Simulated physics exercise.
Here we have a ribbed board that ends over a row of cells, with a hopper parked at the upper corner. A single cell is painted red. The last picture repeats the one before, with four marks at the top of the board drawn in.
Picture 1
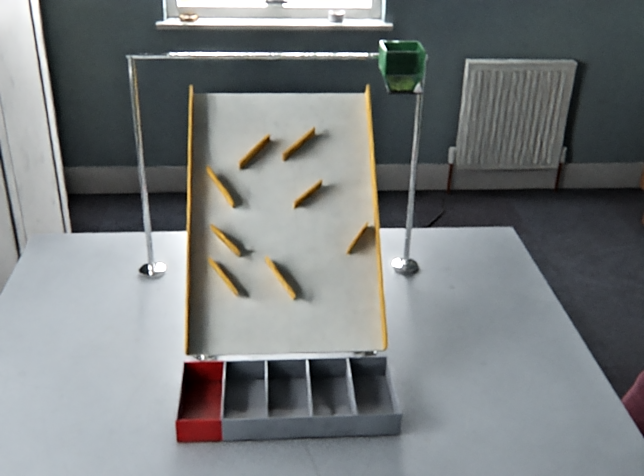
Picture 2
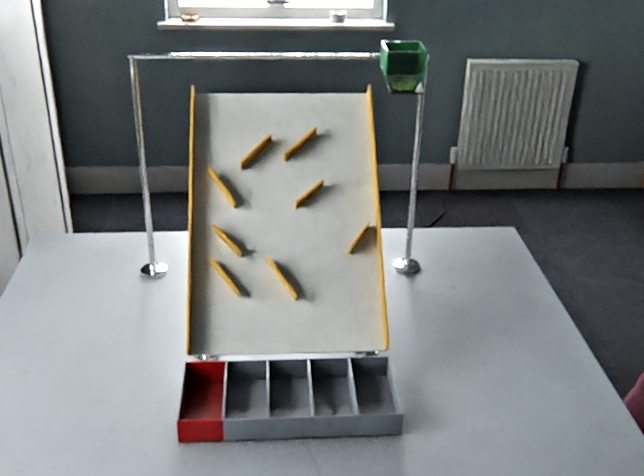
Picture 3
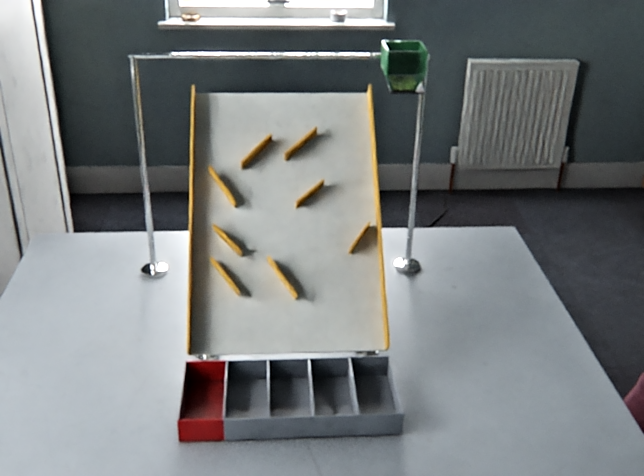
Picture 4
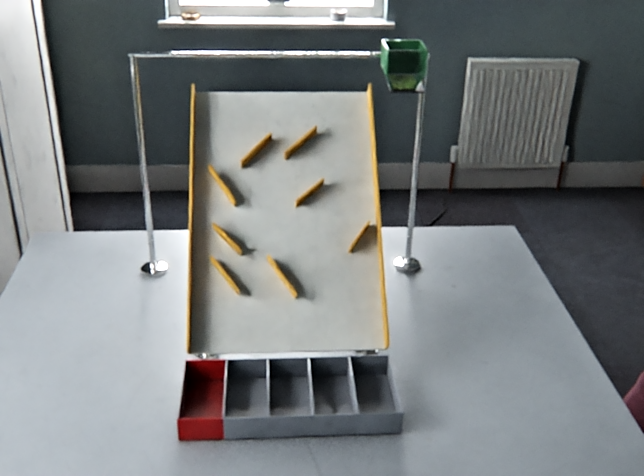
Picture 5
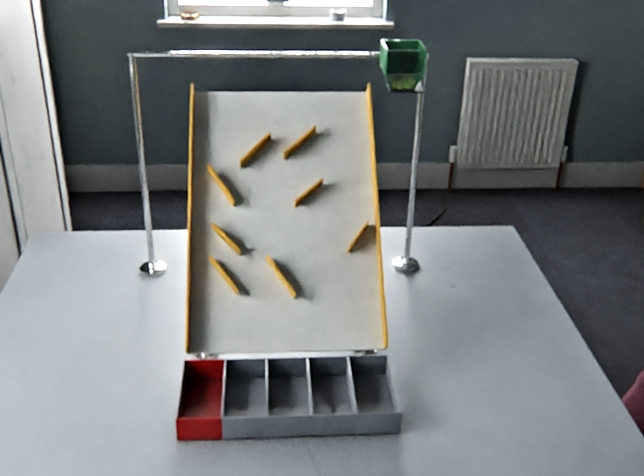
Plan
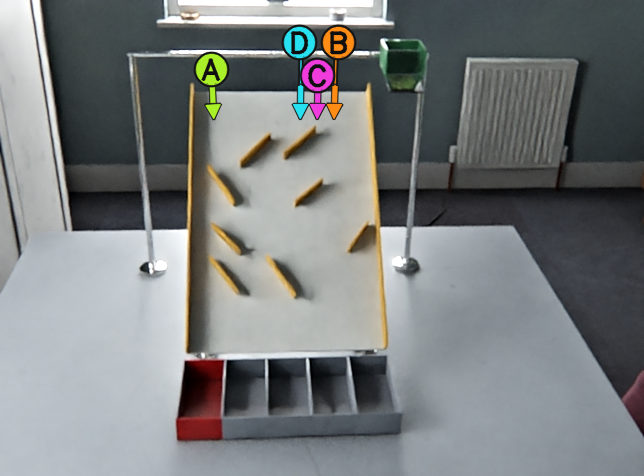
Nothing moves apart from a very faint shift of the camera, which looks from the front and slightly above at a grey table in a room with a dark wall, a white radiator and a window. A pale board with yellow side rails and slanted yellow ribs leans above a row of five cells, the leftmost red and the others grey. The green hopper stays still at the upper right corner, on a thin metal frame.
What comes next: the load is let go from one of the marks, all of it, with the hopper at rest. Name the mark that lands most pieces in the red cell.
Mark A.
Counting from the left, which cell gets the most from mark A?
It is the first one.
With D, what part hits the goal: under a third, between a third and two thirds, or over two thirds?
Mark D gives under a third.
On the marked copy, mark A meets the board at (213, 113); mark B meets the board at (334, 113); mark C meets the board at (317, 113); mark D meets the board at (300, 113).
Choosing A, about a third in the red cell, about half in other cells, a small part outside the box.
Choosing B, none in the red cell, about two thirds in other cells, a stray few held on the board, about a quarter outside the box.
Choosing C, none in the red cell, most in other cells, about a quarter outside the box.
Choosing D, none in the red cell, most in other cells, about a quarter outside the box.
